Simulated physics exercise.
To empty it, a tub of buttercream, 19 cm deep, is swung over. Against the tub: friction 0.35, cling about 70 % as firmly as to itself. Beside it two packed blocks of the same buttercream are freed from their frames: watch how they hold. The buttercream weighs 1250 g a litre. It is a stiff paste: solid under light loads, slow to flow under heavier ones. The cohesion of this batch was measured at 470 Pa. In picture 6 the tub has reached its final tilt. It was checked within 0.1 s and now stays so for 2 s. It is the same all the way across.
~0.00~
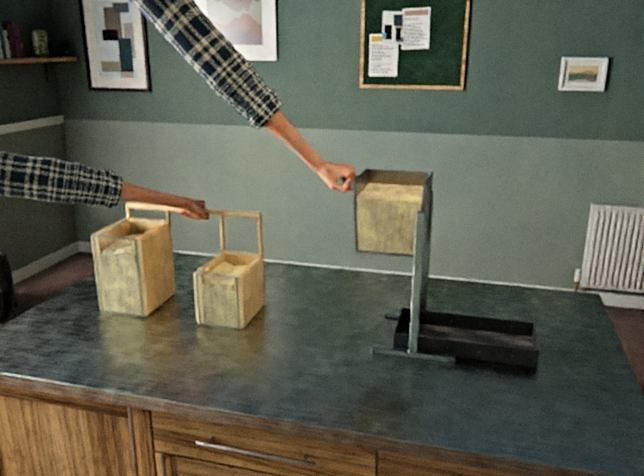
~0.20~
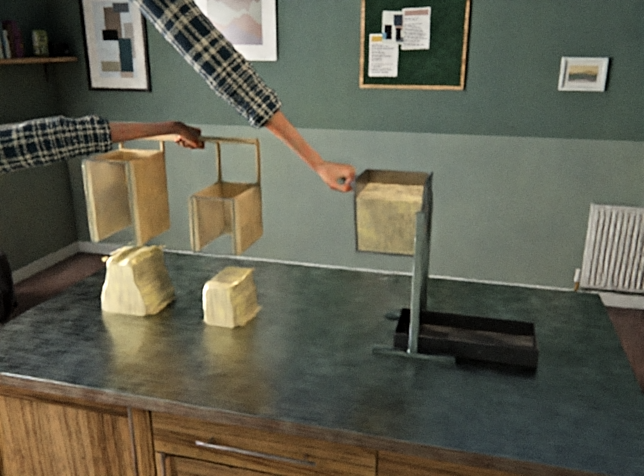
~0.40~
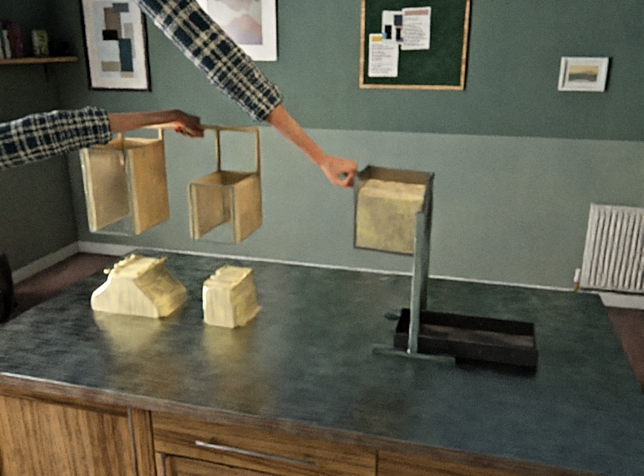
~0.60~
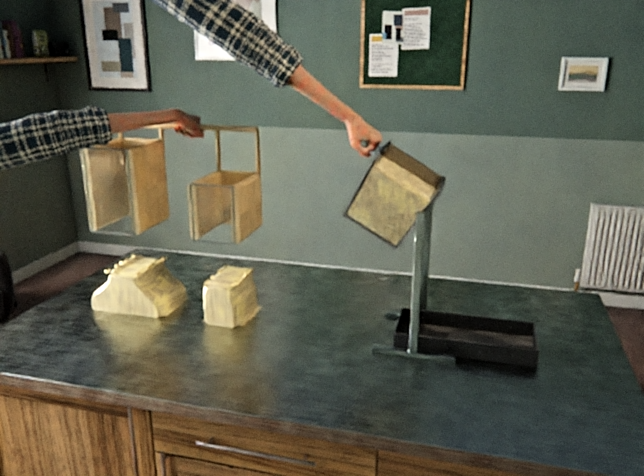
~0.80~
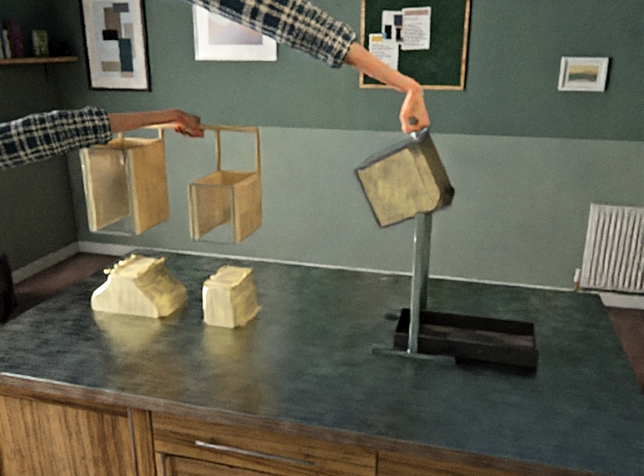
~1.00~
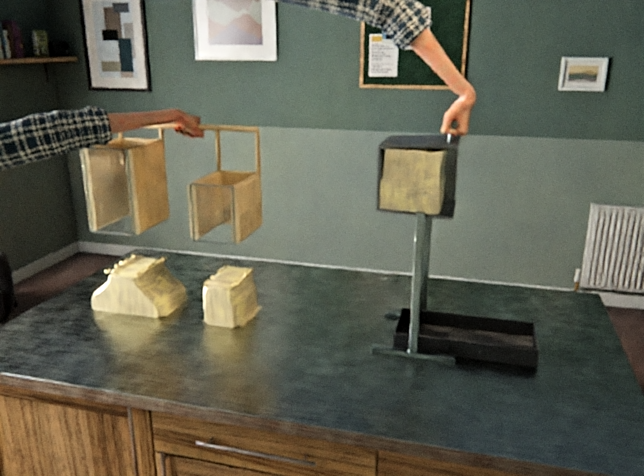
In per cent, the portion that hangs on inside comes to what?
Expect roughly 69 %.
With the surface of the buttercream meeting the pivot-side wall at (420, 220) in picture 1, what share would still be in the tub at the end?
In that case some 100 per cent.
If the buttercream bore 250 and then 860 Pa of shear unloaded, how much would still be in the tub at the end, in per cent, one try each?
In turn about 45 %, 100 %.
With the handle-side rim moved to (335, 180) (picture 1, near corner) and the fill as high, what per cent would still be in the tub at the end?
In that case some 45 per cent.
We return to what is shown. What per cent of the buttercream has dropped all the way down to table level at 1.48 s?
Near 0 %.
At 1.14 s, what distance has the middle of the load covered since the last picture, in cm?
About 2 cm.
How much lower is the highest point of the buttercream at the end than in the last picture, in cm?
Some 6 cm.
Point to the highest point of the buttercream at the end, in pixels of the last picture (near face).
At about (422, 174).
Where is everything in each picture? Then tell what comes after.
Handle-side rim at (356, 183), tilt 0 degrees; crest of the buttercream at (367, 197); block heights 22 cm, 15 cm (left to right), in the first picture.
Handle-side rim at (356, 183), tilt 0 degrees; crest of the buttercream at (367, 197); block heights 19 cm, 14 cm (left to right), in the second picture.
Handle-side rim at (358, 179), tilt 3 degrees; crest of the buttercream at (362, 194); block heights 15 cm, 14 cm (left to right), in the third picture.
Handle-side rim at (380, 154), tilt 30 degrees; crest of the buttercream at (372, 170); block heights 15 cm, 14 cm (left to right), in the fourth picture.
Handle-side rim at (422, 141), tilt 64 degrees; crest of the buttercream at (405, 150); block heights 15 cm, 14 cm (left to right), in the fifth picture.
Handle-side rim at (456, 148), tilt 90 degrees; crest of the buttercream at (441, 152); block heights 15 cm, 14 cm (left to right), in the sixth picture.
After 1.14 s, the tub is at 90 degrees and holds 100 %.
After 1.31 s, the tub is at 90 degrees and holds 89 %.
After 1.48 s, the tub is at 90 degrees and holds 76 %.
After 1.65 s, the tub is at 90 degrees and holds 69 %.
After 3.00 s, the tub is at 90 degrees and holds 69 %.
